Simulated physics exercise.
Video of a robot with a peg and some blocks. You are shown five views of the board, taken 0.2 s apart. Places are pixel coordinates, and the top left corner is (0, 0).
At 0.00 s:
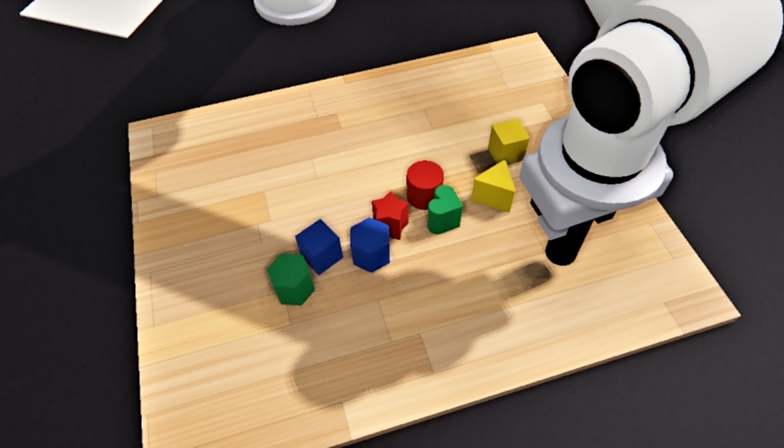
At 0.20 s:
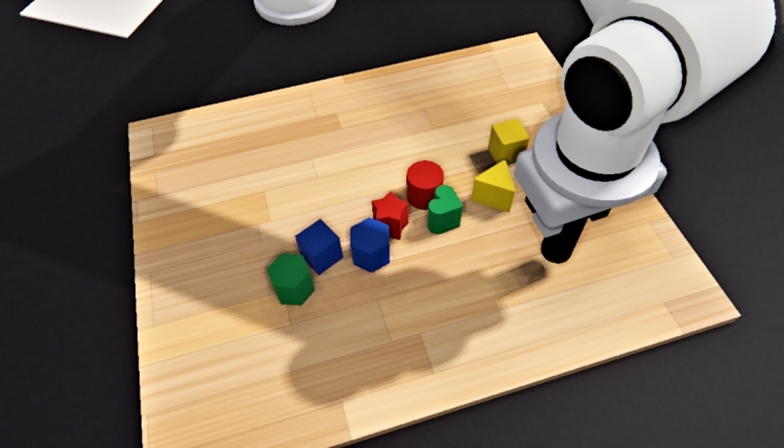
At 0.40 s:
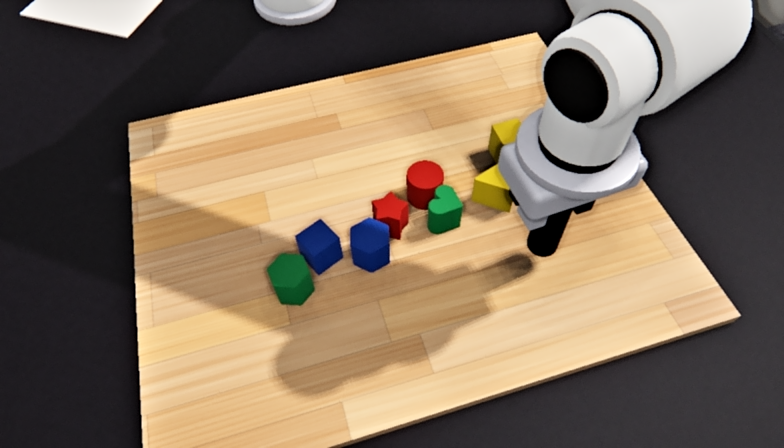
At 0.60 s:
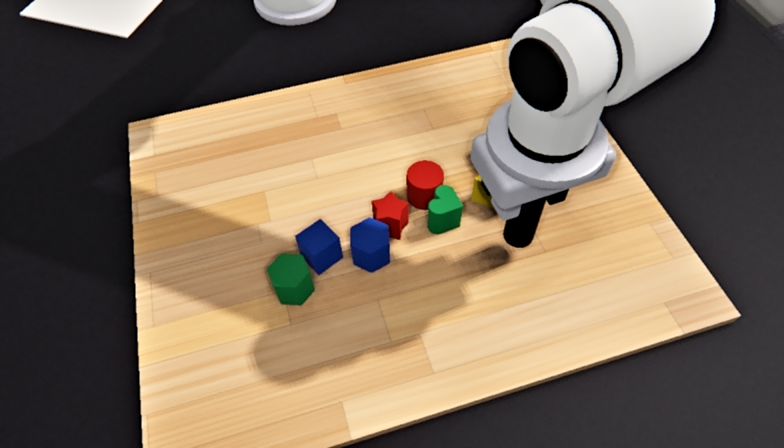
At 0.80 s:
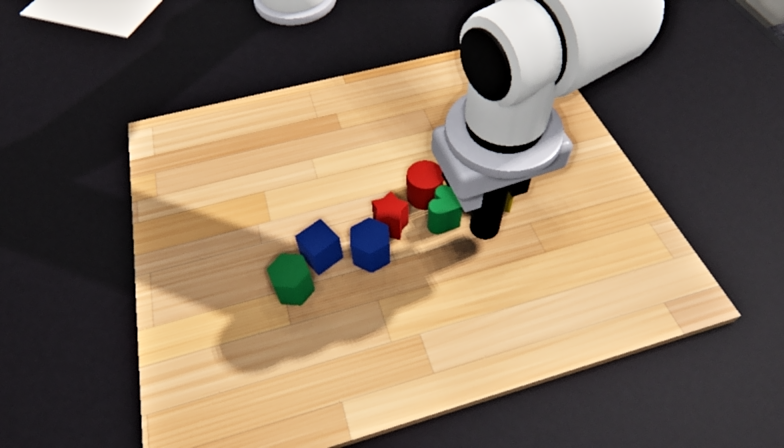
A white robot arm holding a black peg moves left across a wooden board, slowly at first, passing in front of the yellow blocks and nearing the green heart-shaped block, while the red, blue and green blocks stay still.
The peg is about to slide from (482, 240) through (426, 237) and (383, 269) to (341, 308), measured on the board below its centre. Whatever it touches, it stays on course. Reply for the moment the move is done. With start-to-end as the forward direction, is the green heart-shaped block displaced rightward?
Yes.
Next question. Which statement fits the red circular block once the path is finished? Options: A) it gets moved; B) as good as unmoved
A (it gets moved)
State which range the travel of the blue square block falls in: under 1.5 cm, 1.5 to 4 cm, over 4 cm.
Its final spot will lie 1.5 to 4 cm from the current one.
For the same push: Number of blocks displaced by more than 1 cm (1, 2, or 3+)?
My forecast: 3 or more.
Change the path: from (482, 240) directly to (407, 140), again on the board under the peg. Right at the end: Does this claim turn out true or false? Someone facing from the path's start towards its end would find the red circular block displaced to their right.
False
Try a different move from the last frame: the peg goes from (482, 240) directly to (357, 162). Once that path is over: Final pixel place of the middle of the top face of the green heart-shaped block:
The centre of its top will be at (376, 180).
On the path given first. One third of the way, peg at (426, 225); red circular block at (412, 165); green heart-shaped block at (423, 193).
Two thirds of the way, peg at (381, 258); blue square block at (306, 236); blue six-sided block at (344, 245), turned 30° clockwise; red star block at (385, 207), turned 15° clockwise; red circular block at (412, 165); green heart-shaped block at (423, 193).
At the end, peg at (338, 297); blue square block at (300, 231); blue six-sided block at (326, 254), turned 85° clockwise; red star block at (385, 207), turned 15° clockwise; red circular block at (412, 165); green heart-shaped block at (423, 193).
